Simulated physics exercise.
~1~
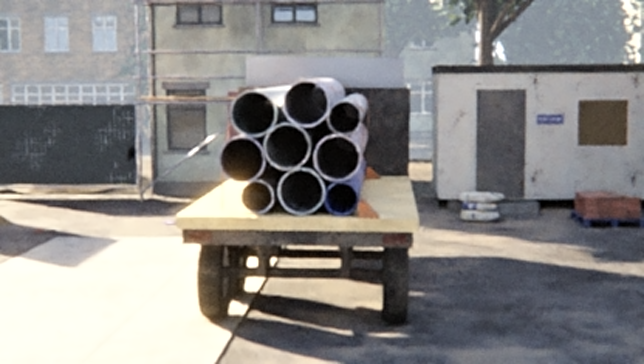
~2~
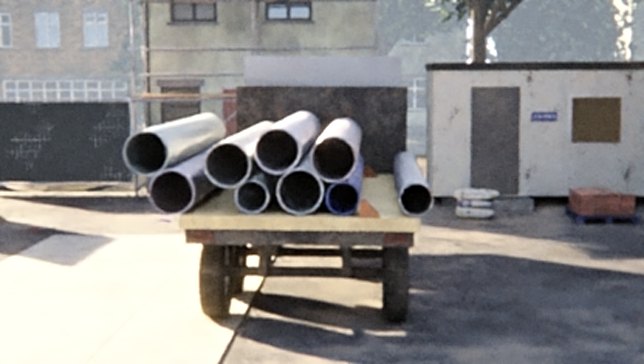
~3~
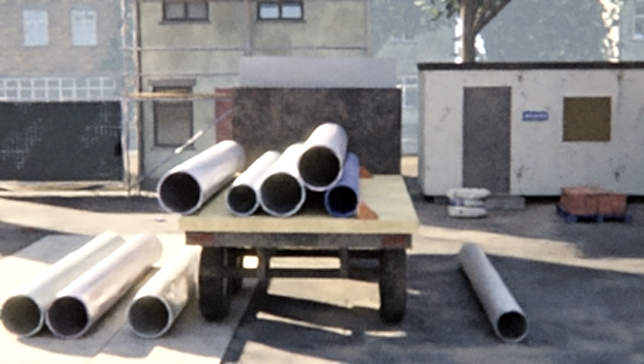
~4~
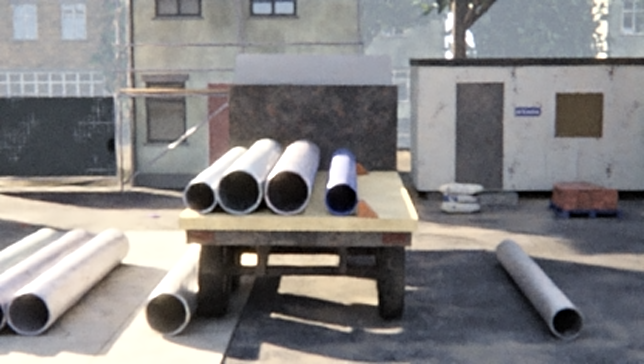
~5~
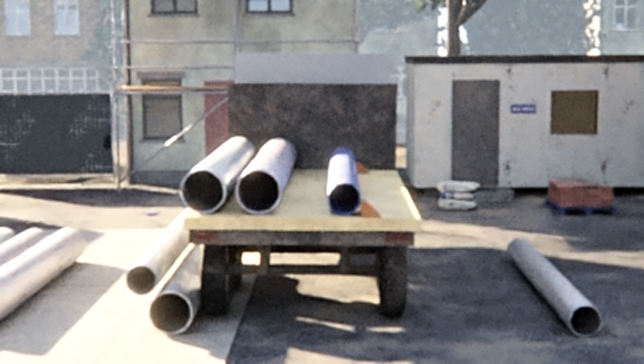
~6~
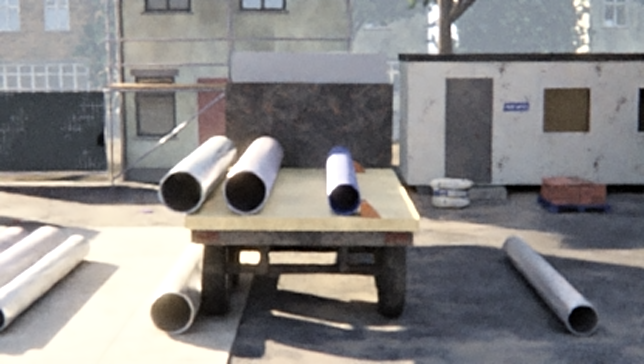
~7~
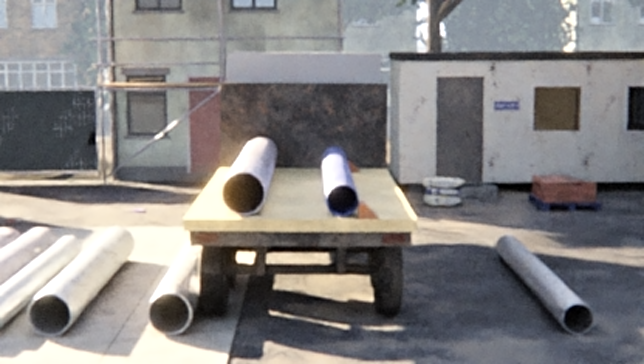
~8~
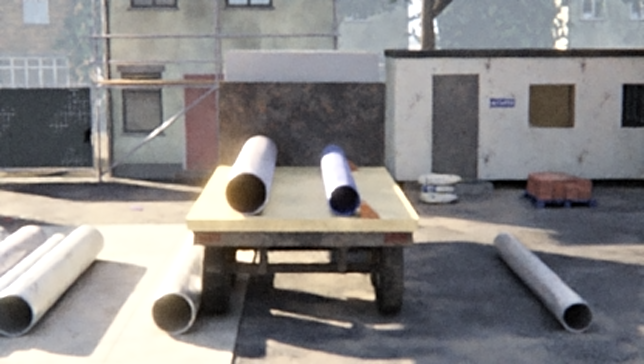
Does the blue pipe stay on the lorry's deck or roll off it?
The blue pipe stays on the deck. It is still lying there beside the small orange wedge at the end, with one grey pipe to its left.
